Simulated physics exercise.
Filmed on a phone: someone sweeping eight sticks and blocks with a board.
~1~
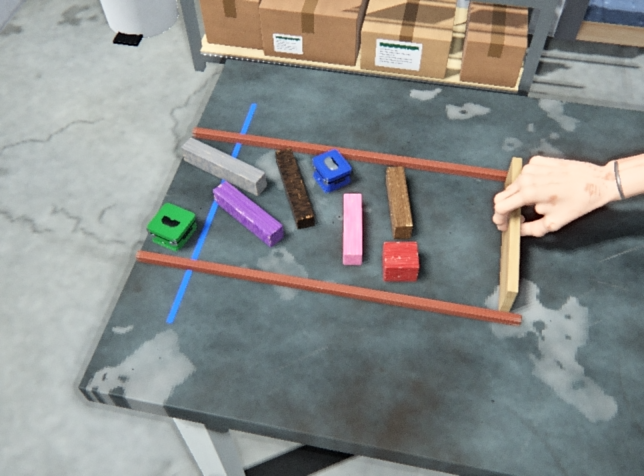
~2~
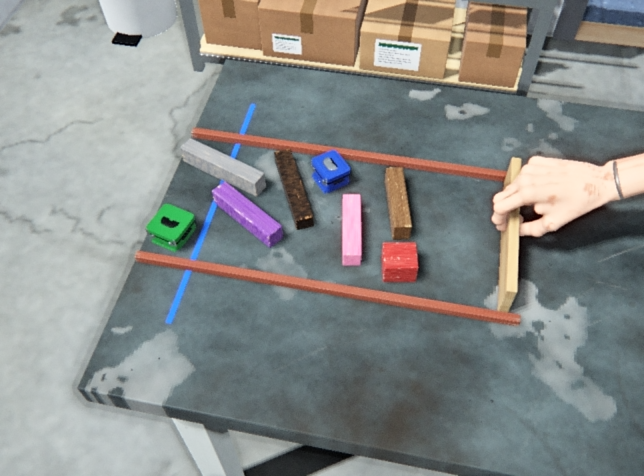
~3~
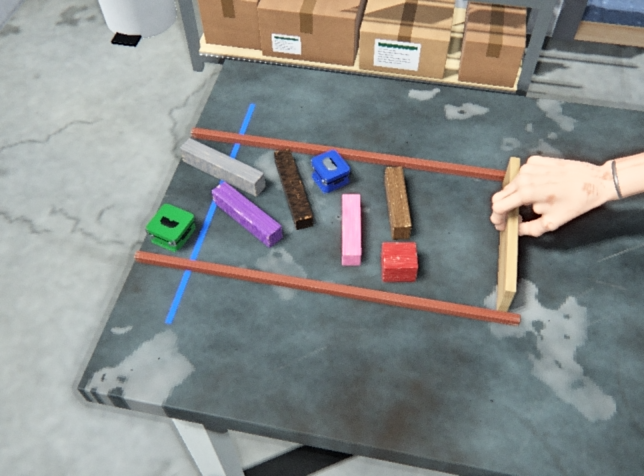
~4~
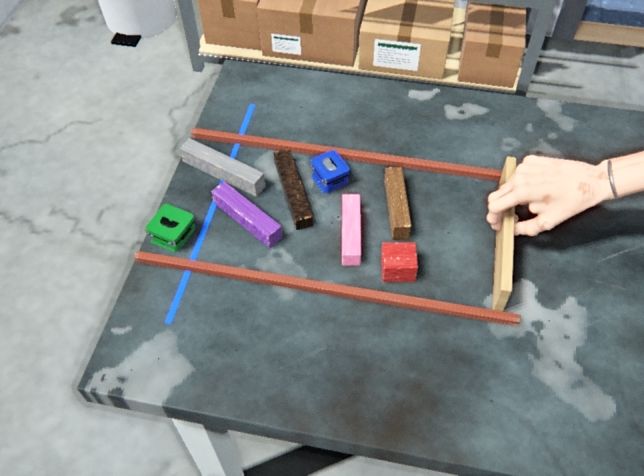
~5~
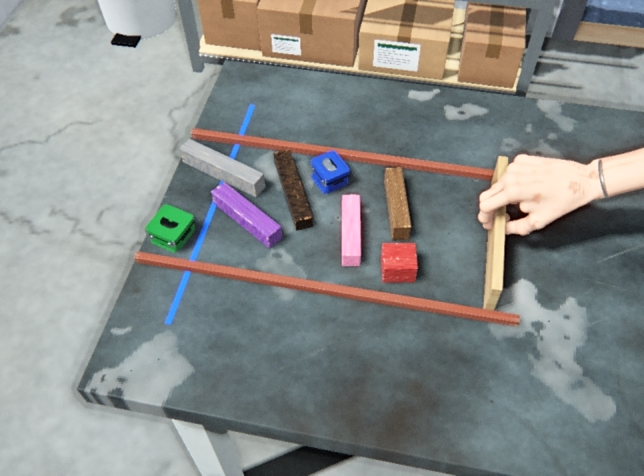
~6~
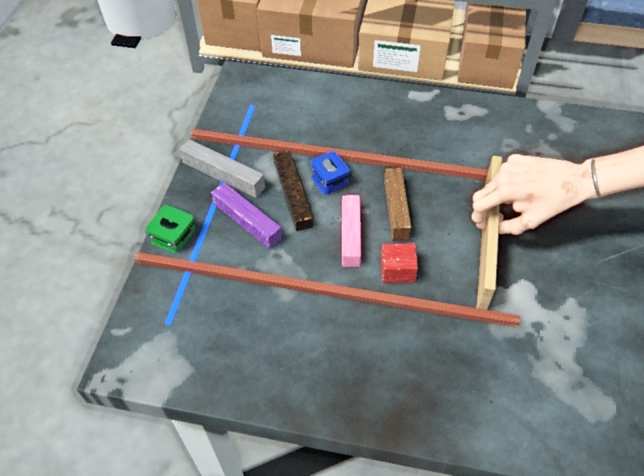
On a dark workshop table, a hand sliding a wooden board slightly left between two red rails, the scattered blocks staying still.
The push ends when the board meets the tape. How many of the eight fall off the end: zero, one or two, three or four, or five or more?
The number that fall off is three or four.
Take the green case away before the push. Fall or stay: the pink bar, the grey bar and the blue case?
The pink bar stays on, the grey bar goes over, the blue case does not fall.
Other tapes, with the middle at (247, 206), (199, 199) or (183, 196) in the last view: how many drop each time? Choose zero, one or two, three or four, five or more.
Taking them in turn, either one or two; three or four; 5 or more.
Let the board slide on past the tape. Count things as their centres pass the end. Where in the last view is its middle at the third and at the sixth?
Its middle is around (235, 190) and later (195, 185).
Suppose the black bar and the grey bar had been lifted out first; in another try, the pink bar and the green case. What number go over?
First 2, then 2.
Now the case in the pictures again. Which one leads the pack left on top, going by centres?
Foremost is the black bar.
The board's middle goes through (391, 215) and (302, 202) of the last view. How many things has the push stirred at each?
3 and 7.
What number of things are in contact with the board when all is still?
It touches 2.
A little later, none off yet; green case at rest near (172, 230); grey bar at rest near (222, 168); purple bar at rest near (246, 215).
Next, none off yet; green case at rest near (172, 230); grey bar shifted a little near (201, 162); purple bar shifted a little near (211, 203).
When it is over, the number that fall off is three or four; down, purple bar, grey bar and green case.
